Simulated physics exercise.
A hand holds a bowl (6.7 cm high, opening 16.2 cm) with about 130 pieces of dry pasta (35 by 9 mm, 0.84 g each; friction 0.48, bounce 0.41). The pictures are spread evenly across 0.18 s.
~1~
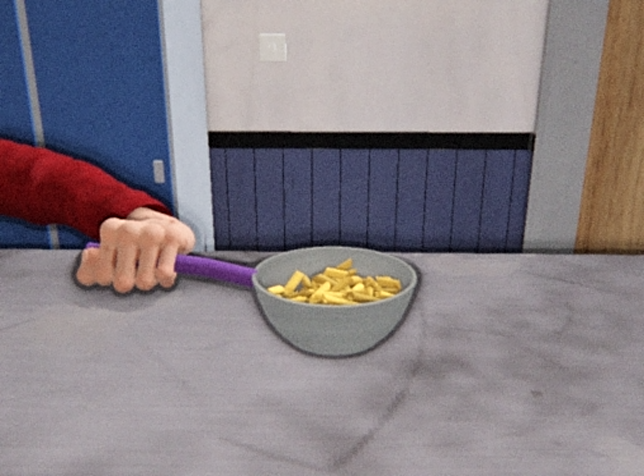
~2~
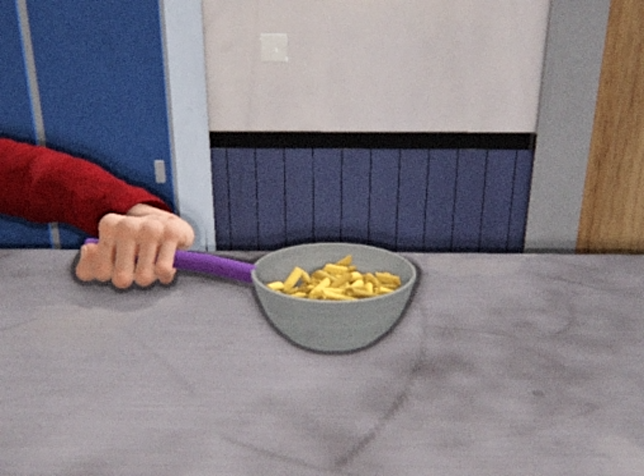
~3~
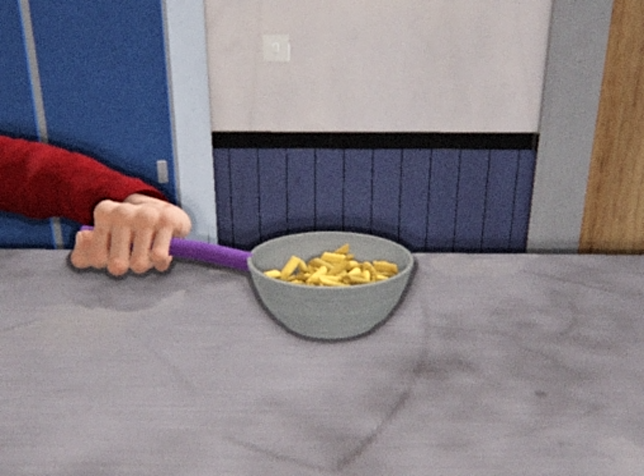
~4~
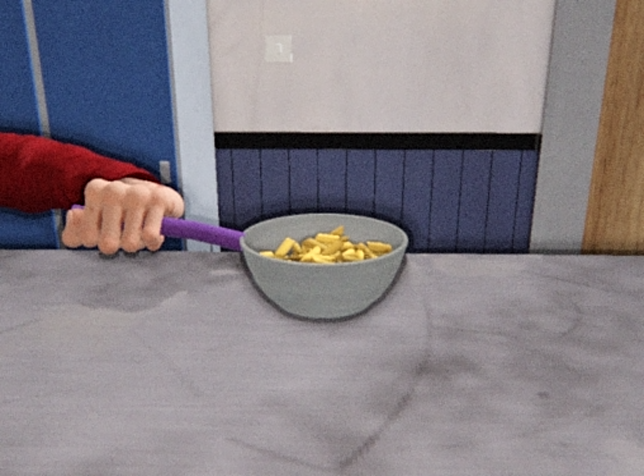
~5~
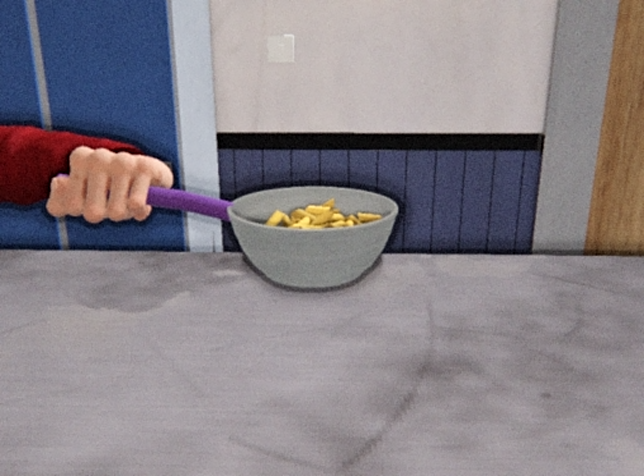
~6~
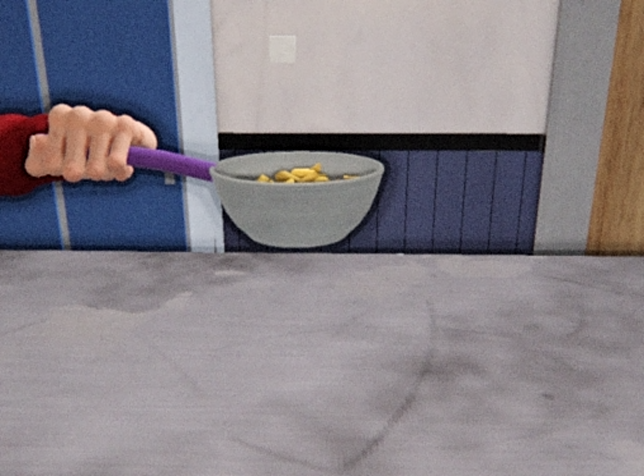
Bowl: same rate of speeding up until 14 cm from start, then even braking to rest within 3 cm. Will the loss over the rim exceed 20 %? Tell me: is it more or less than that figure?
It is more than that figure.
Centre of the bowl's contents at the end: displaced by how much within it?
Some 2.0 cm.
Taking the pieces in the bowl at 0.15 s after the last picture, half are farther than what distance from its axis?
Reading: Near 5.5 cm.
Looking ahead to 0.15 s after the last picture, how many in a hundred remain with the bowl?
Around 85 per cent.
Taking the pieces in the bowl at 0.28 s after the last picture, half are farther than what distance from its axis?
That comes to about 5.0 centimetres.
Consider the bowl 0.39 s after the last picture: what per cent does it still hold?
About 60 percent.
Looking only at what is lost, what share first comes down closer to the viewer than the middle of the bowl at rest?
I'd reckon close to 50 per cent.
Then, 0.15 s after the last picture, bowl 85 %, in the air 15 %; middle of the pieces not yet landed near (227, 96).
Then, 0.28 s after the last picture, bowl 60 %, in the air 40 %; middle of the pieces not yet landed near (209, 145).
Then, 0.39 s after the last picture, bowl 60 %, fallen left of where it stops 10 %, in the air 30 %; middle of the pieces not yet landed near (209, 217).
Then, 0.50 s after the last picture, bowl 60 %, fallen left of where it stops 35 %; middle of the pieces not yet landed near (257, 168).
In the end, bowl 60 %, fallen left of where it stops 40 %.
